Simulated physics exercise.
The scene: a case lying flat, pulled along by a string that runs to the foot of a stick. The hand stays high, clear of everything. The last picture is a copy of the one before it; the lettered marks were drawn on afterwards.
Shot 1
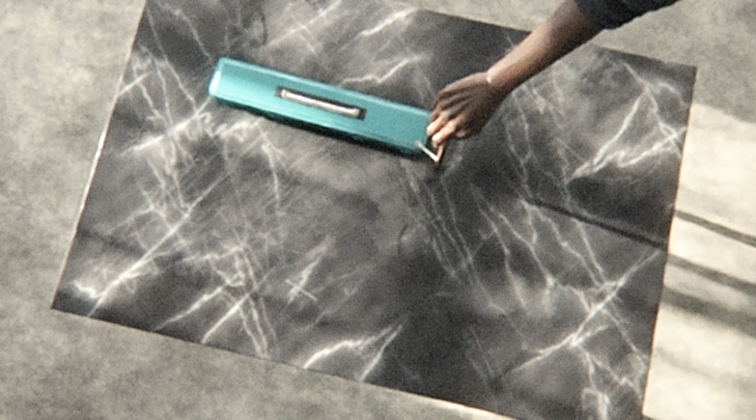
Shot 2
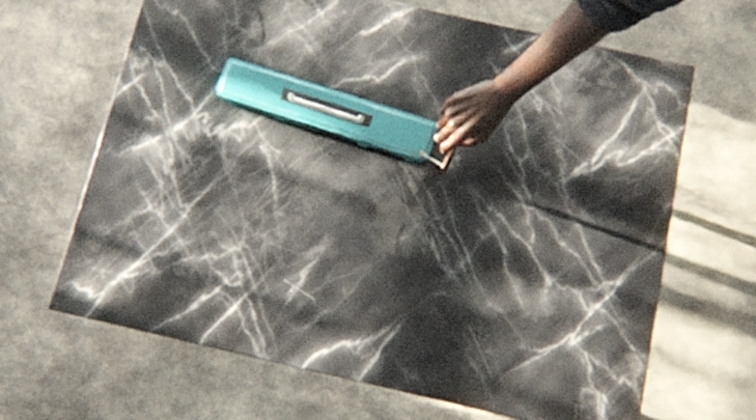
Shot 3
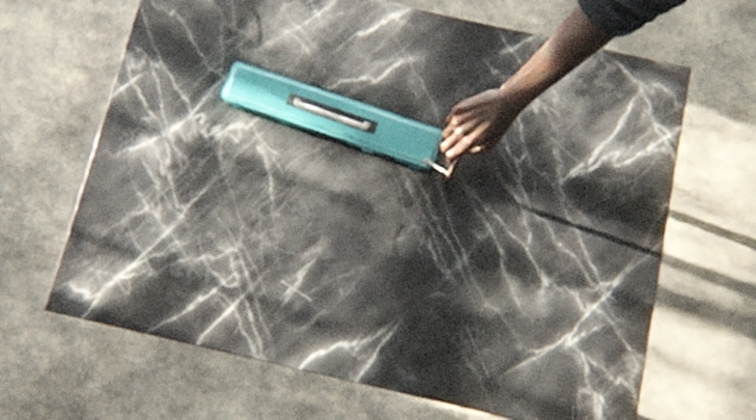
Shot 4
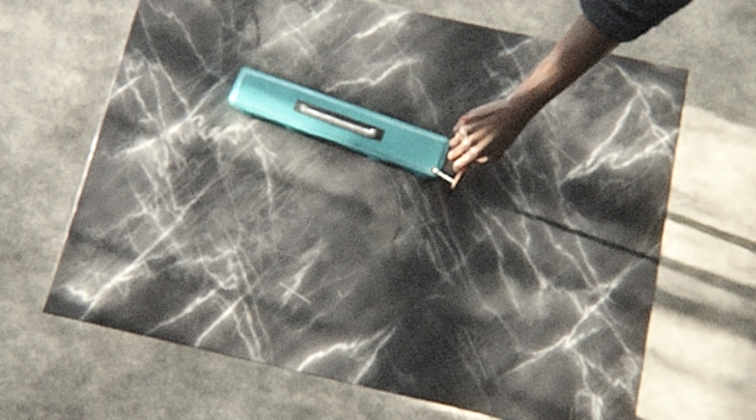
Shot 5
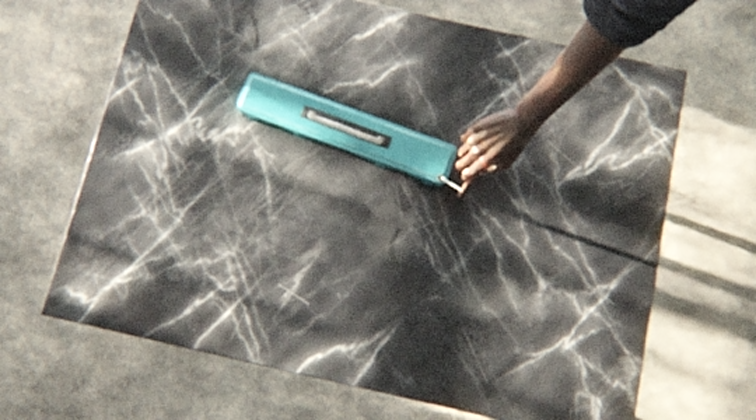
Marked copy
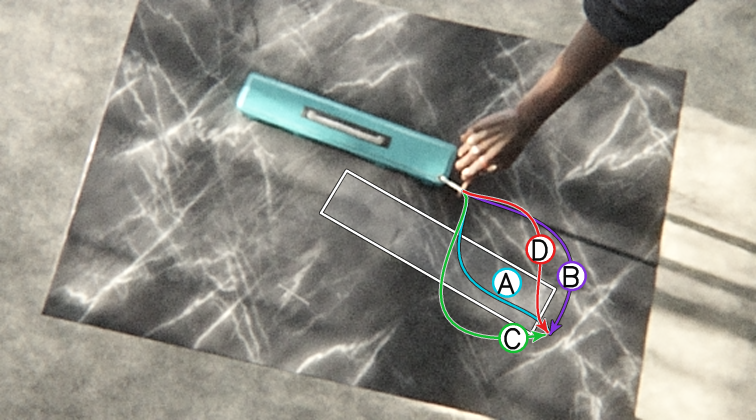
In this clip, a hand reaching in from the upper right grips the end of a flat turquoise case and draws it slowly a short way right and slightly downward across a dark, white-veined marble-patterned surface.
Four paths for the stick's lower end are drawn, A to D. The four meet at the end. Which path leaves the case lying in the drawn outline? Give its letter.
C is the one.
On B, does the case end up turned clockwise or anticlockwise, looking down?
On that path, clockwise.
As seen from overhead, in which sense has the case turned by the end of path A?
Clockwise.
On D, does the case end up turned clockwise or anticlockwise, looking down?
It turns clockwise.
On the marked copy, A from (463, 191) via (470, 279) to (549, 332); B from (463, 191) via (560, 240) to (550, 334); C from (463, 191) via (442, 302) to (545, 335); D from (463, 191) via (538, 234) to (548, 332); the outline at (437, 251).
Taking C. A third of the way, foot of the stick (444, 268), middle of the case (365, 159).
Two thirds of the way, foot of the stick (476, 335), middle of the case (398, 220).
When it is over, foot of the stick (550, 334), middle of the case (437, 250); it lies in the outline.
As for the rest, A leaves its middle at (447, 237); B leaves its middle at (473, 218); D leaves its middle at (463, 223).
